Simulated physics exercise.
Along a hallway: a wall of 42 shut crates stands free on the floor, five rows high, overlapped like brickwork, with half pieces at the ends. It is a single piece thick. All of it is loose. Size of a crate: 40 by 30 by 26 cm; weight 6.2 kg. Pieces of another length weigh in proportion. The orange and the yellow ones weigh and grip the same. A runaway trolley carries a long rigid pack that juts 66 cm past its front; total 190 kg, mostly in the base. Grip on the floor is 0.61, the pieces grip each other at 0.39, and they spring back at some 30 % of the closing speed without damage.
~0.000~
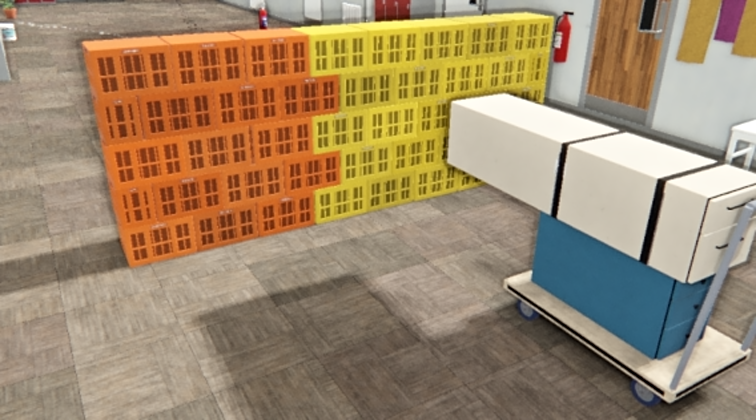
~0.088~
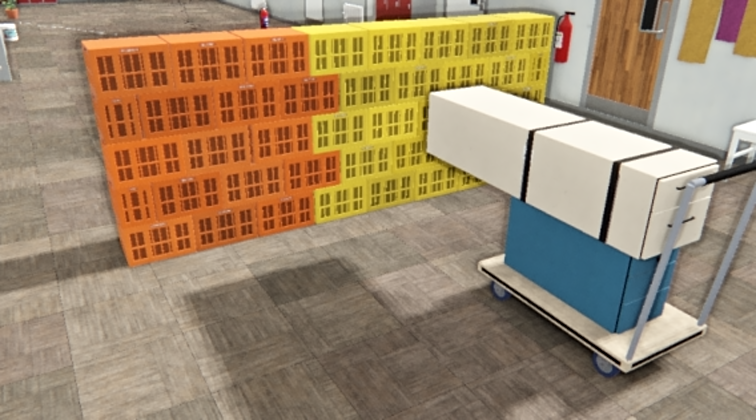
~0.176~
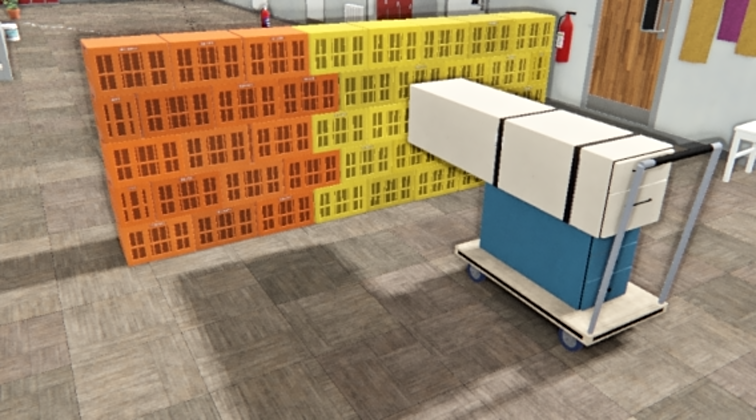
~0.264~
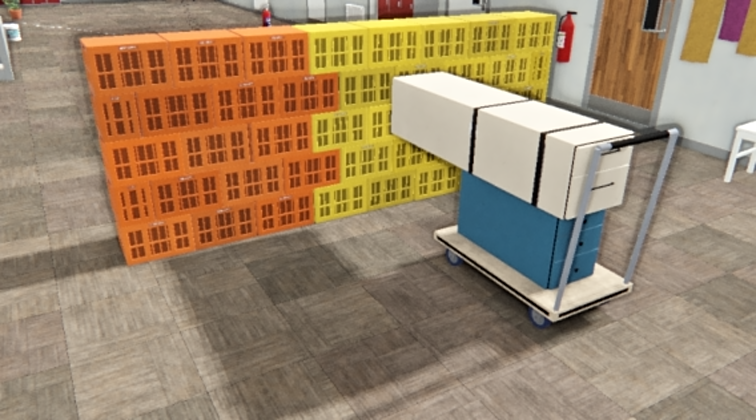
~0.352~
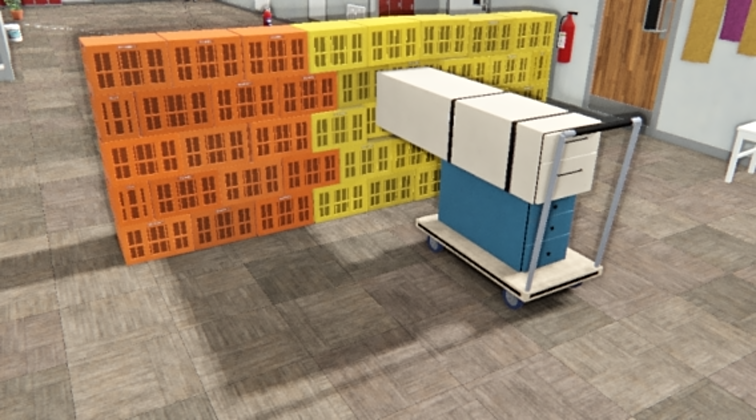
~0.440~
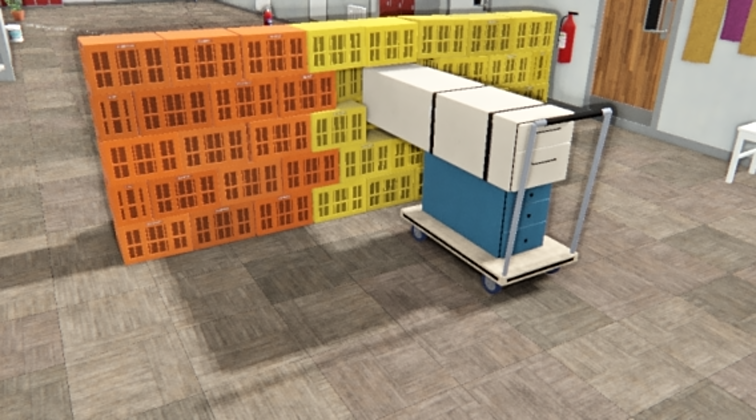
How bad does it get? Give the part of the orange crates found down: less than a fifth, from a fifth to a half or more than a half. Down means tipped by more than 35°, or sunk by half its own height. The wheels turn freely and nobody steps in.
The part is under a fifth.
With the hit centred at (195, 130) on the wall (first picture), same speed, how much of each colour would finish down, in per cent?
Then orange 60, yellow 0 per cent.
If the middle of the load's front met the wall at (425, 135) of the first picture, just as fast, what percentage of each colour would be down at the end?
In that case orange 0, yellow 50 per cent.
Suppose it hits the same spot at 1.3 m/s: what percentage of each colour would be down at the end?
In that case orange 0, yellow 40 per cent.
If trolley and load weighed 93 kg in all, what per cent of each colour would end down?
Then orange 0, yellow 20 per cent.
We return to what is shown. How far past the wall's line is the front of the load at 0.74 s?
About 80 cm past it.
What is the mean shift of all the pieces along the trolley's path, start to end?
Some 30 cm on average.
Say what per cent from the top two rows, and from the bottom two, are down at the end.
Top 40, bottom 10 per cent.
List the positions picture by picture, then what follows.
In the first picture (places mark the middle of the side facing us; the camera moves round a little), load (456, 123) 76 cm short of the wall; top orange crate (279, 59); top yellow crate (533, 36); nothing disturbed.
The second picture shows load (434, 114) 55 cm short of the wall; top orange crate (279, 58).
The third picture shows load (414, 105) 33 cm short of the wall; top orange crate (279, 57).
The fourth picture shows load (397, 97) 12 cm short of the wall; top orange crate (278, 56).
The fifth picture shows load (381, 90) 7 cm into the wall's line; top orange crate (277, 56); 4 disturbed, none down.
The sixth picture shows load (367, 85) 25 cm into the wall's line; top orange crate (277, 55); top yellow crate (535, 34); 8 disturbed, none down.
After 0.74 s, load 79 cm past the wall's line, still rolling; none of the 17 orange crates down (3 of 42 in all colours); top orange crate unmoved.
After 1.16 s, load 1.27 m past the wall's line, still rolling; none of the 17 orange crates down (5 of 42 in all colours); top orange crate unmoved.
After 2.14 s, load 1.70 m past the wall's line, still rolling; none of the 17 orange crates down (10 of 42 in all colours); top orange crate unmoved.
At rest (3.8 s), load 1.72 m past the wall's line, stopped; none of the 17 orange crates down (10 of 42 in all colours); top orange crate unmoved; top yellow crate unmoved. That is 0 per cent. As the last picture would show them, middles, top orange crate near (266, 51), top yellow crate near (522, 32).
